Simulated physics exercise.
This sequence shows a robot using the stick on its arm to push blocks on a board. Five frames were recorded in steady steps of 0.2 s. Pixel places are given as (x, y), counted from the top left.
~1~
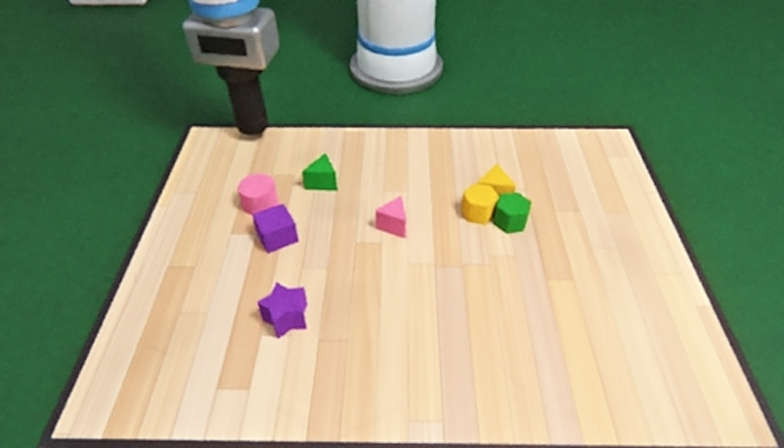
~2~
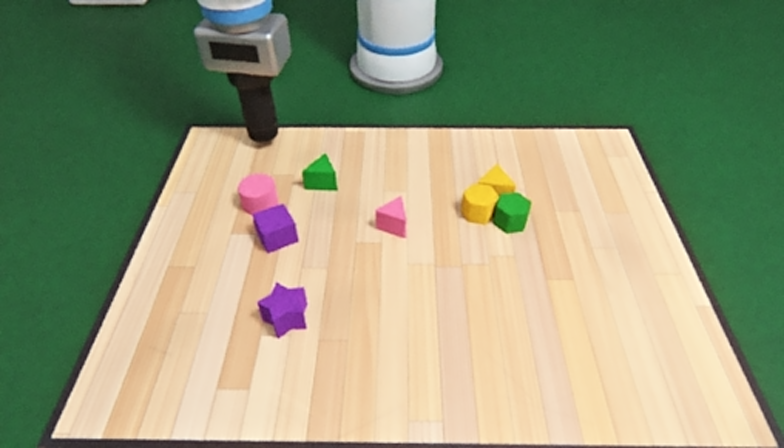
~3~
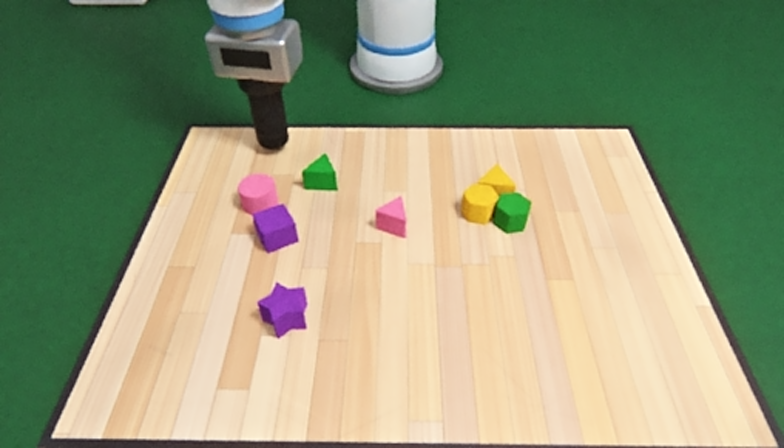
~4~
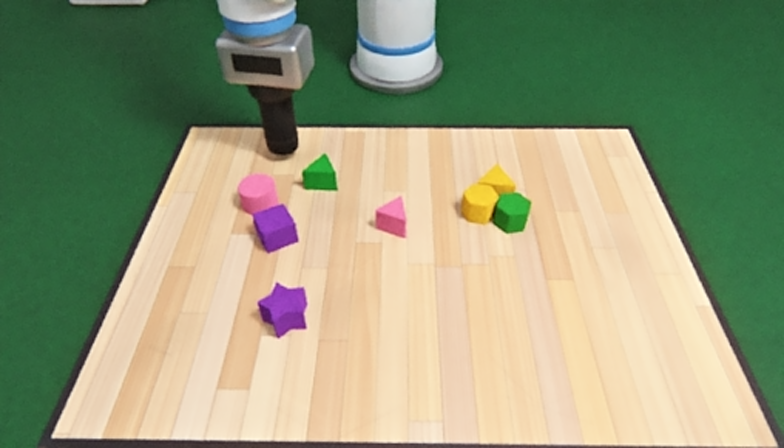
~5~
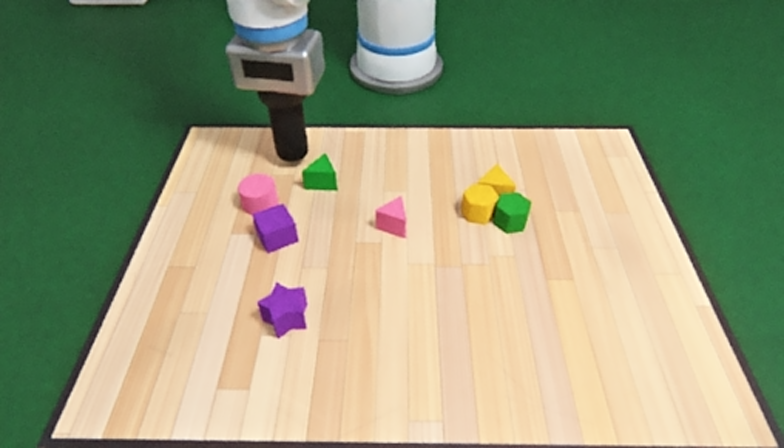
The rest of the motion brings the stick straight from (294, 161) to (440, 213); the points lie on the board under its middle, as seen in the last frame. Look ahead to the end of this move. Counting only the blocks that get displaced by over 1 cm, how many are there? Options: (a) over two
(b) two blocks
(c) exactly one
I'll go with c - exactly one.
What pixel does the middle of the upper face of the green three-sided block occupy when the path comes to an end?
Expect it around (337, 179).
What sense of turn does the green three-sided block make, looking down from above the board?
Watching from overhead, you'd notice the green three-sided block rotating clockwise.
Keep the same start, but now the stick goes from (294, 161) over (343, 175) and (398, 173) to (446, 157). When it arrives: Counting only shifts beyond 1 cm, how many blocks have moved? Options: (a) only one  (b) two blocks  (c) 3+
Choice a: Only one.
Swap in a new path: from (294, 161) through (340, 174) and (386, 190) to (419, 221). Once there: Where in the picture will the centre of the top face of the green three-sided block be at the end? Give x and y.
At roughly (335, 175).
The first path, step by step. One third of the way, stick (339, 168); green three-sided block (335, 177), turned 70° clockwise.
Two thirds of the way, stick (388, 186); green three-sided block (337, 179), turned 80° clockwise.
At the end, stick (440, 205); green three-sided block (337, 179), turned 80° clockwise; pink three-sided block in place.
